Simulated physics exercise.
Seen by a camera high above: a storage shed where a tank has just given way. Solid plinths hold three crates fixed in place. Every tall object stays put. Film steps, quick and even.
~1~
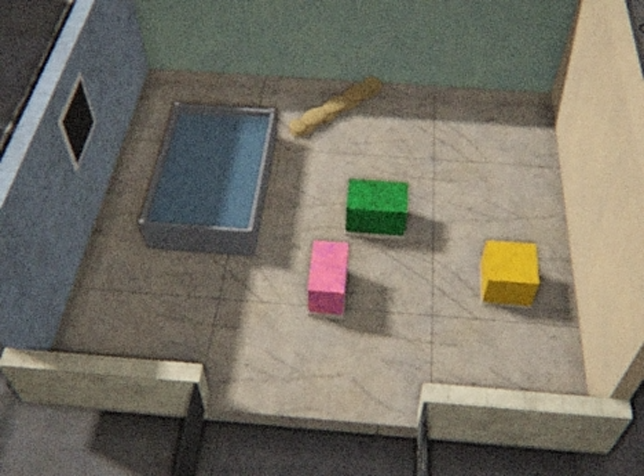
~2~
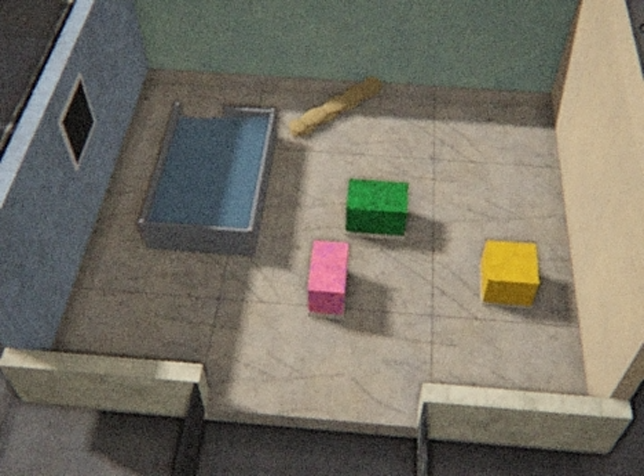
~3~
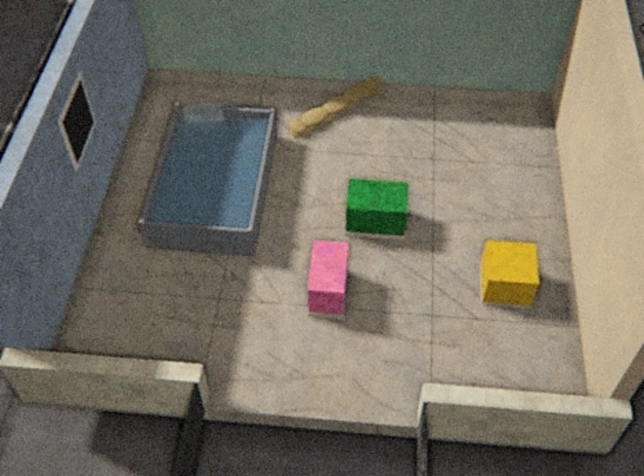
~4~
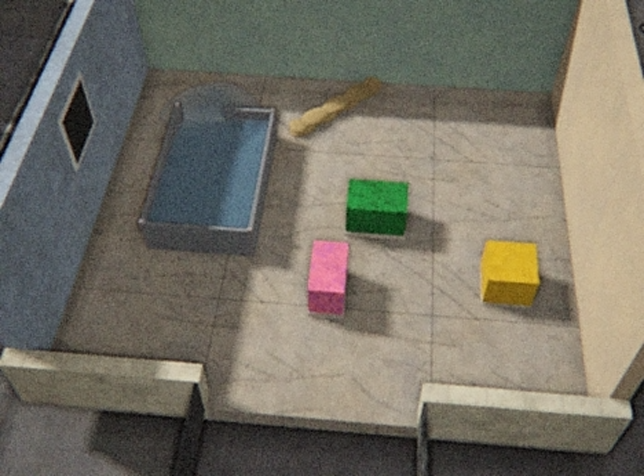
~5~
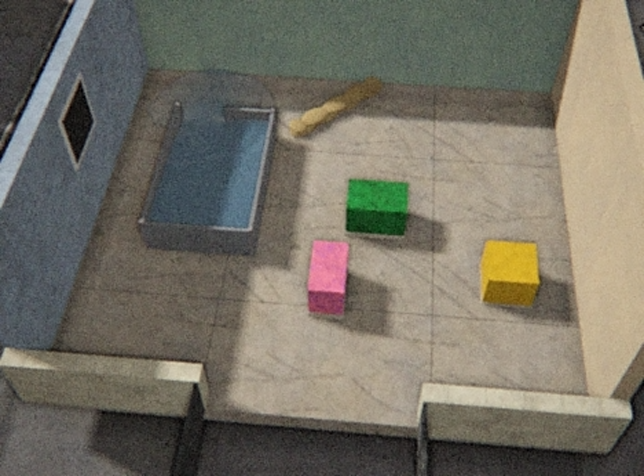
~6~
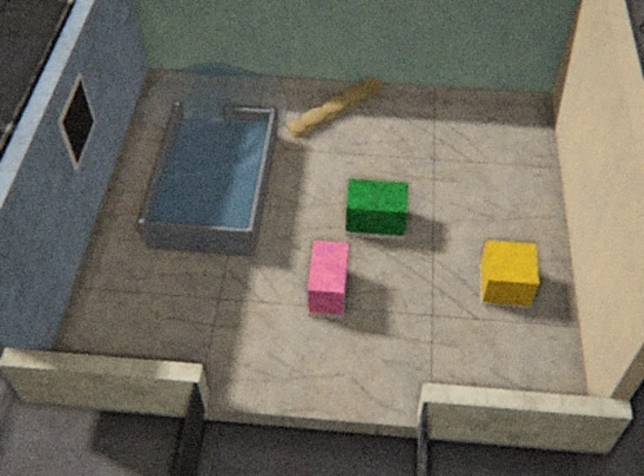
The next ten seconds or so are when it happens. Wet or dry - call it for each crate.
Calls: Pink crate - dry; yellow crate - dry; green crate - dry.
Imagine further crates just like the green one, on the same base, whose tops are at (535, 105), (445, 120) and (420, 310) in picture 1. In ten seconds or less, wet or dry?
Outcome, in listed order: Is missed, is missed, is missed.
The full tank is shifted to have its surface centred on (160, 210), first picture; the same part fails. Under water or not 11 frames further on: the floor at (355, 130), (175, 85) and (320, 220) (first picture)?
One after the other: No water, under water, free of water.
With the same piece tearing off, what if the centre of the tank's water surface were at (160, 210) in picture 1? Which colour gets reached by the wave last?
Last of all, it's the yellow-painted one.
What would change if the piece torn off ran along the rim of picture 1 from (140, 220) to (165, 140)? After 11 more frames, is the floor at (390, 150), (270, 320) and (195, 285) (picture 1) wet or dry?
Point by point: Unwetted, unwetted, unwetted.
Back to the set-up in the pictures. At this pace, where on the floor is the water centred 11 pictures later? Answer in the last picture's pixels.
Centre point: Around (216, 151).
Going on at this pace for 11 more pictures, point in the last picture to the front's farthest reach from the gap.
Somewhere near (369, 86).
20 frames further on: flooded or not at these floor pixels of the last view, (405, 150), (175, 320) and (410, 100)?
First spot clear, second spot clear, third spot swamped.
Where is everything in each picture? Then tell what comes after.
The first picture shows the water tank at (212, 167) is whole and still.
In the second picture, the front is at a hidden place, out from the gap on the water tank's far side.
In the third picture, the front is at (228, 105), out from the gap on the water tank's far side.
In the fourth picture, the front is at (229, 87), out from the gap on the water tank's far side.
In the fifth picture, the front is at (195, 73), out from the gap on the water tank's far side.
In the sixth picture, water pours out on the water tank's far side and has run to (272, 78).
A moment on, water covers 10 % of the floor; the pink crate not reached, the yellow crate not reached, the green crate not reached.
Next, water covers 10 % of the floor; the pink crate not reached, the yellow crate not reached, the green crate not reached.
Then, water covers 20 % of the floor; the pink crate not reached, the yellow crate not reached, the green crate not reached.
Later, water covers 30 % of the floor; the pink crate not reached, the yellow crate not reached, the green crate water round its plinth.
In the end, water covers 55 % of the floor; the pink crate stayed above the water, the yellow crate stayed above the water, the green crate stayed above the water.
